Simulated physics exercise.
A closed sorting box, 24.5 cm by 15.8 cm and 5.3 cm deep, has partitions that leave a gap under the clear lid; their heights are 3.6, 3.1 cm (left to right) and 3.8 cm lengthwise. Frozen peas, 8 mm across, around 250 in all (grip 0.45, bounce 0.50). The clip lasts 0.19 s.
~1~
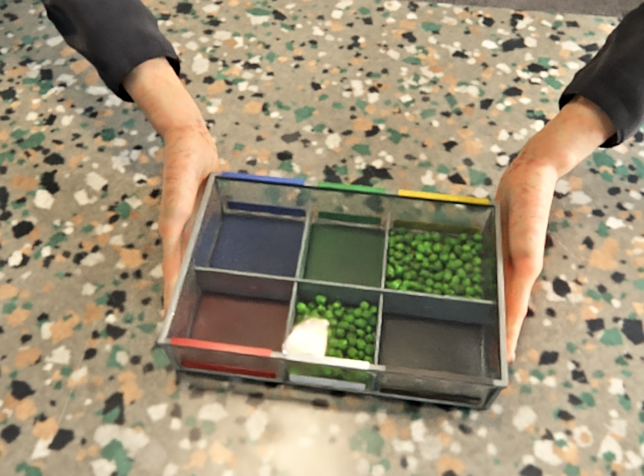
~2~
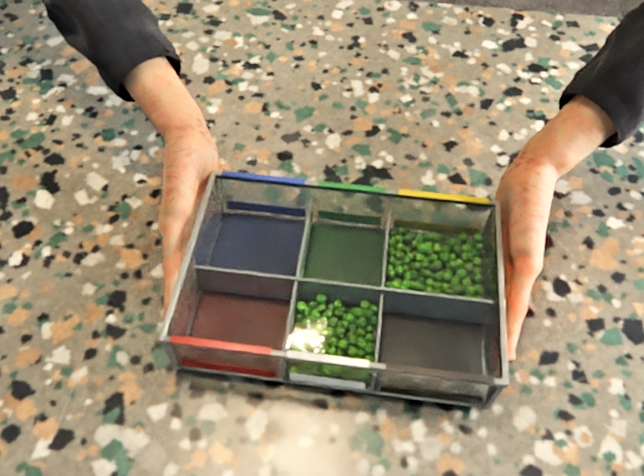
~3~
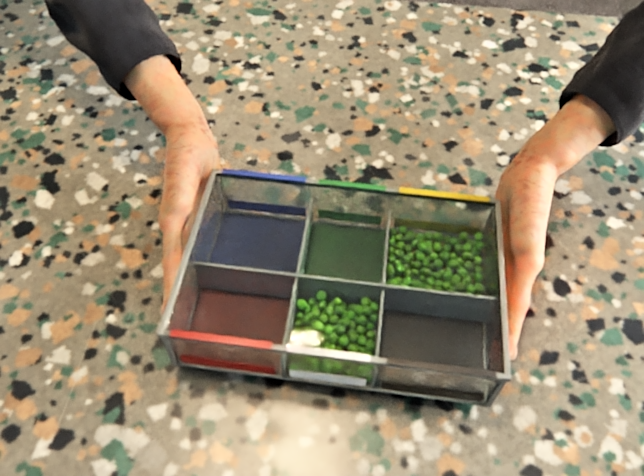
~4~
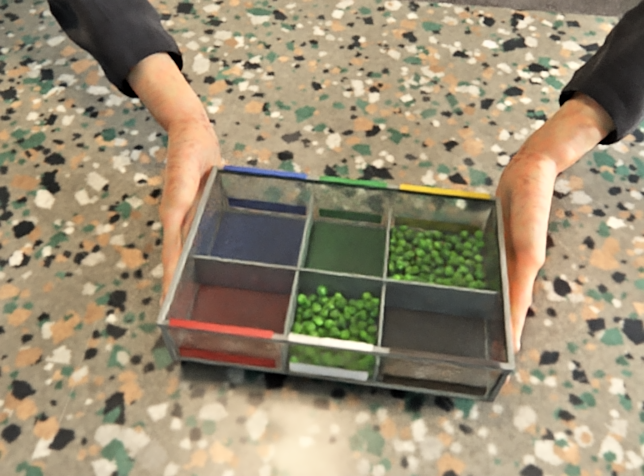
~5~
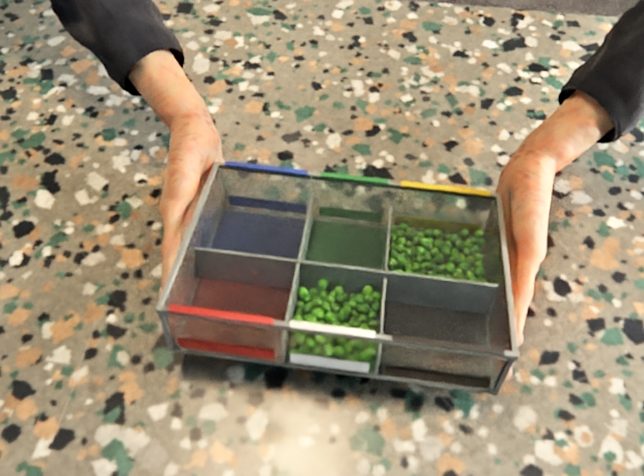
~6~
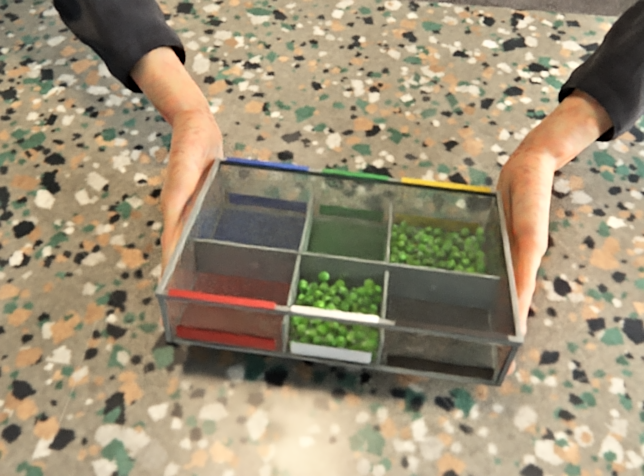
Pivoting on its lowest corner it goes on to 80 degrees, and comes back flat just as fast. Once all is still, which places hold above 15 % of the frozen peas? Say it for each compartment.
Red: Below, blue: Below, green: Below, yellow: Above, white: Above, black: Below.
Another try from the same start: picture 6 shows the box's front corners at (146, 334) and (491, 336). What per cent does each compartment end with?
Red 10, blue 10, green 15, yellow 30, white 35, black 0.
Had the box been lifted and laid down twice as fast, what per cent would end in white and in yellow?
Then: White 30; yellow 60.
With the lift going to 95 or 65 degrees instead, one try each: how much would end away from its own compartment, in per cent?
About 20 and 0 per cent.
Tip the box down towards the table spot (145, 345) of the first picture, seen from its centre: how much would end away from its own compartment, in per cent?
About 40 per cent.
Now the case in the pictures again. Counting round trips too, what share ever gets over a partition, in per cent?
Roughly 5 per cent.
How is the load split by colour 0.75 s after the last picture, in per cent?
Red 0, blue 0, green 0, yellow 60, white 40, black 0.
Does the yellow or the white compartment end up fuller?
The yellow one has more.
Then, 0.75 s after the last picture, tilt 80 degrees; yellow 60 %, white 40 %.
Then, 1.25 s after the last picture, tilt 36 degrees; green 5 %, yellow 60 %, white 40 %.
Then, 1.82 s after the last picture, tilt 0 degrees; green 5 %, yellow 60 %, white 40 %.
In the end, red 0 %, blue 0 %, green 5 %, yellow 60 %, white 40 %, black 0 %.
